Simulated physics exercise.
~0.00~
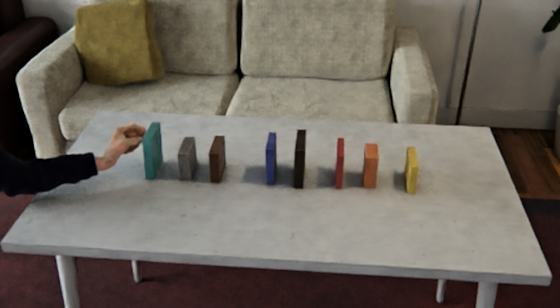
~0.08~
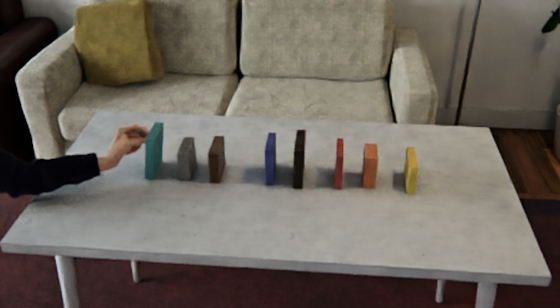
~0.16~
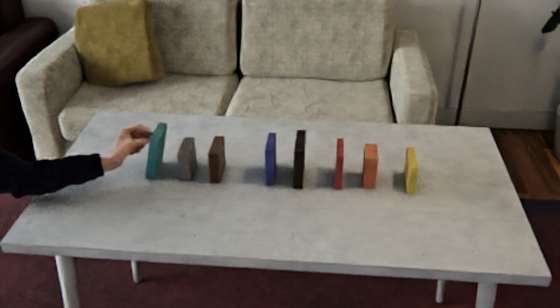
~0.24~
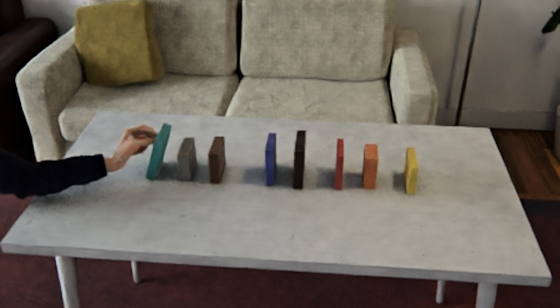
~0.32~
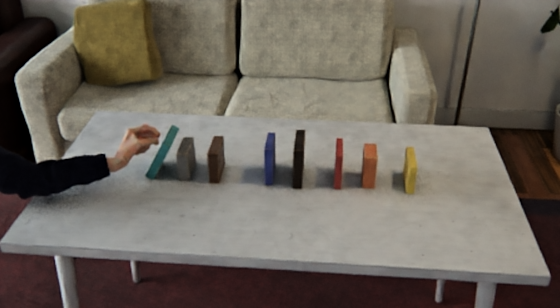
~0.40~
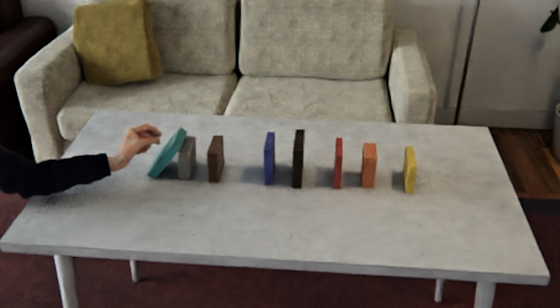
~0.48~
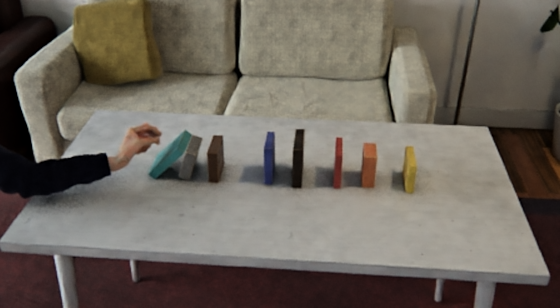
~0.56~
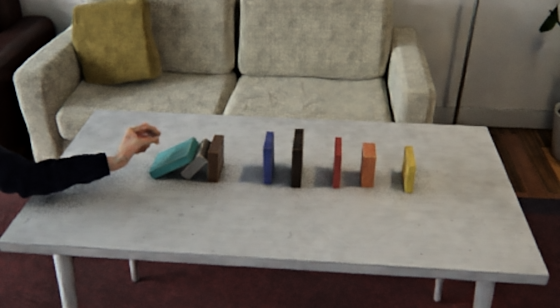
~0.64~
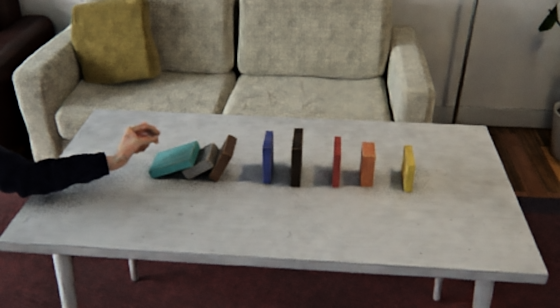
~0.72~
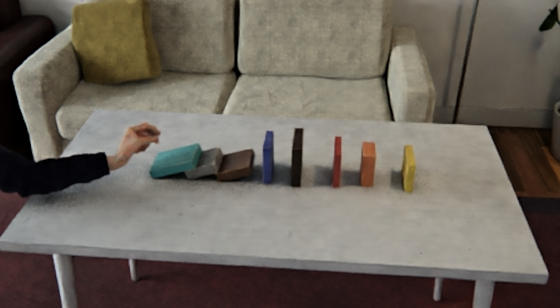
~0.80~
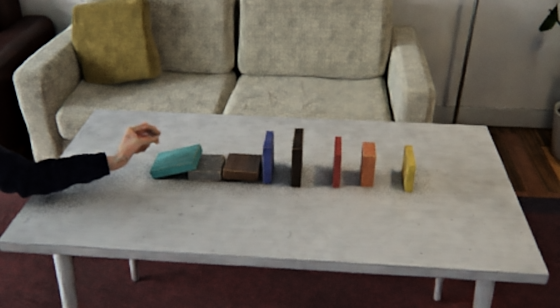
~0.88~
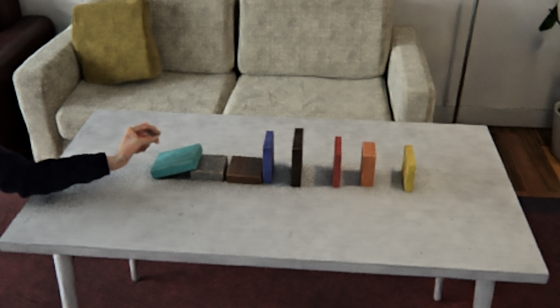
A hand tips the turquoise block, toppling the grey and brown ones; five others stay standing.
